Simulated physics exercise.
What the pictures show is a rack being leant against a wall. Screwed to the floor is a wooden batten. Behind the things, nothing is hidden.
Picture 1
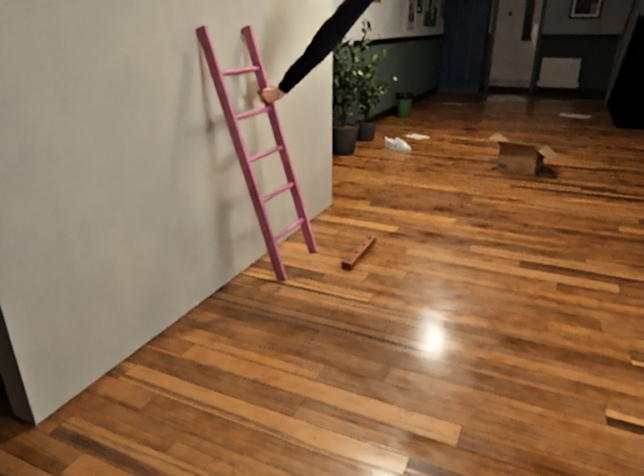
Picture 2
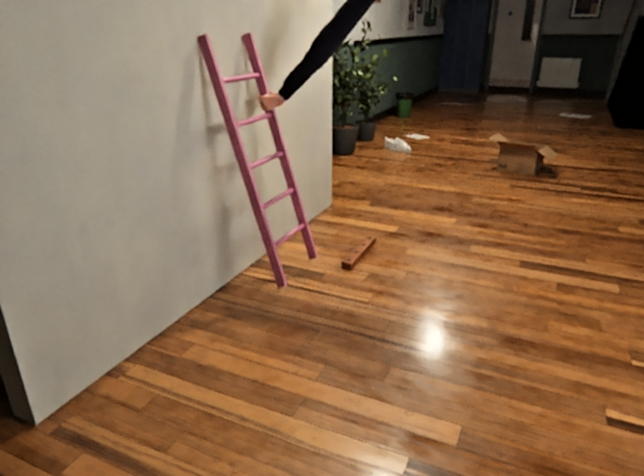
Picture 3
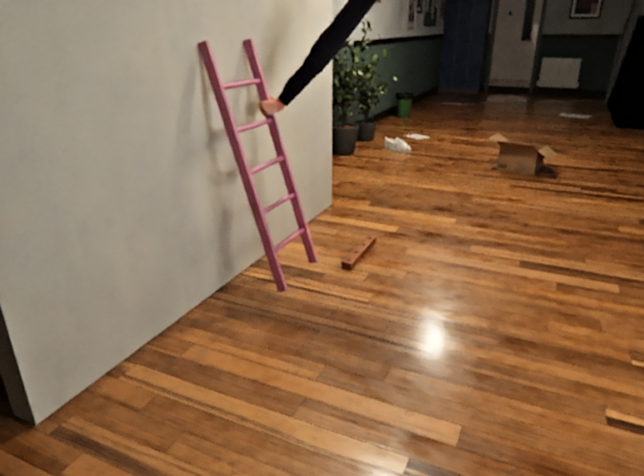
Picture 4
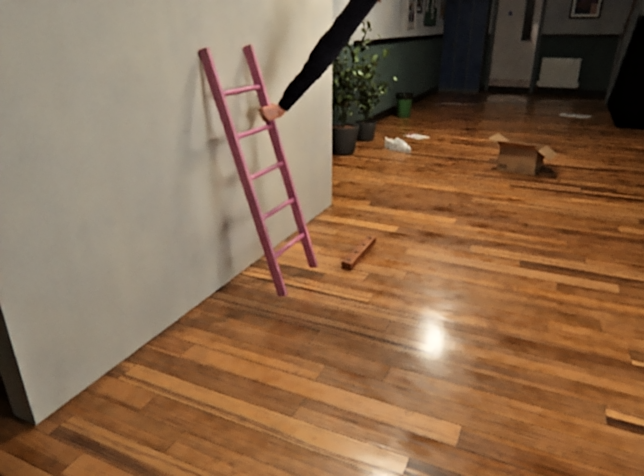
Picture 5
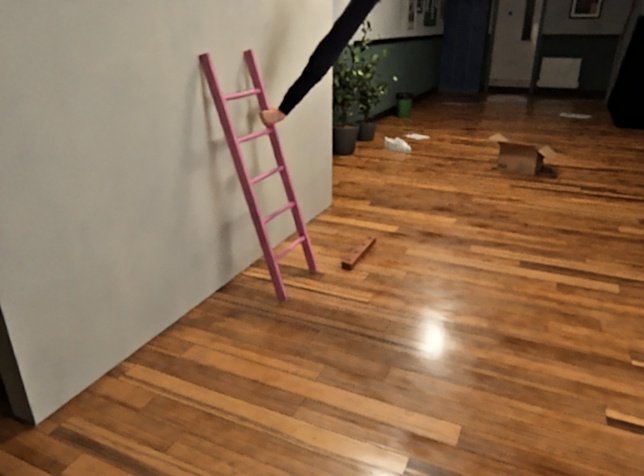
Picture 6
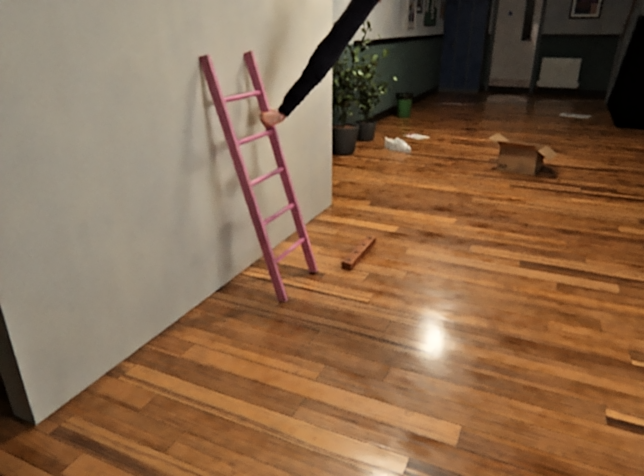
The clip shows a hand holding a pink ladder-like rack against a pale wall and lowering it slightly until its feet are at the wooden floor, near a small batten, while the hand keeps its grip.
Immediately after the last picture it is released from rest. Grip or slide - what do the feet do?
It stands.
Then, 0.46 s on from there, pink rack at rest near (266, 177).
In the end, the pink rack stays up, near (266, 177).
